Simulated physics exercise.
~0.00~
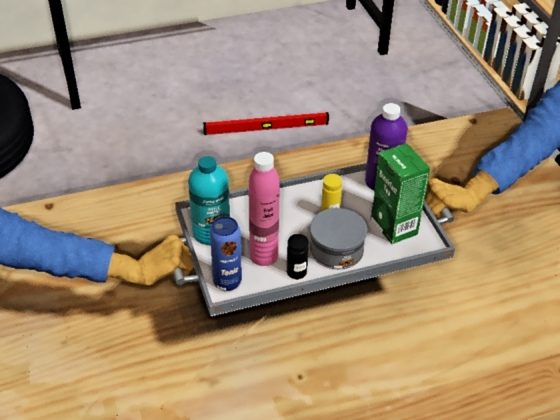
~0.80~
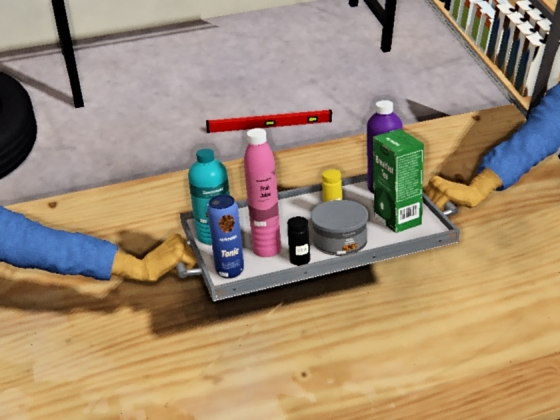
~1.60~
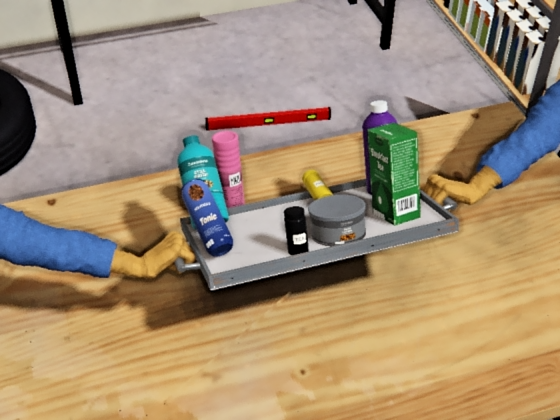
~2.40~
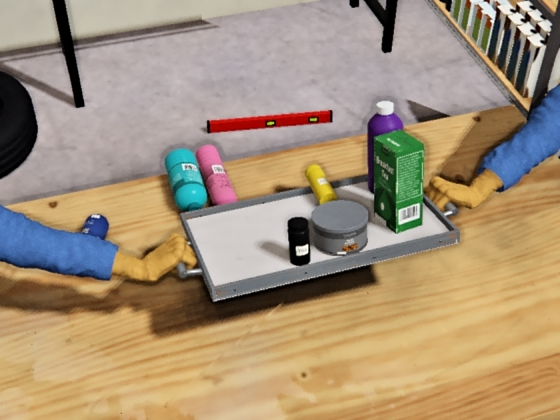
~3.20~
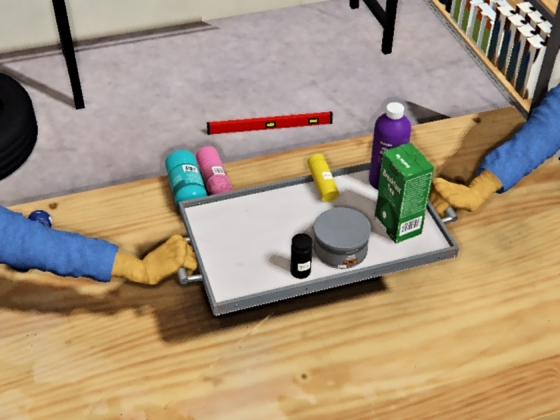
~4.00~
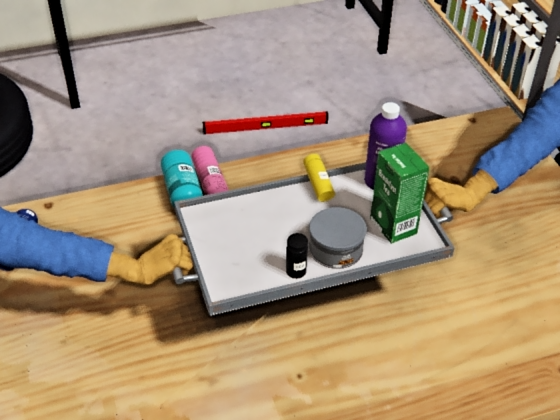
Two gloved hands tilt a tray away, toppling four containers, and three end off it.
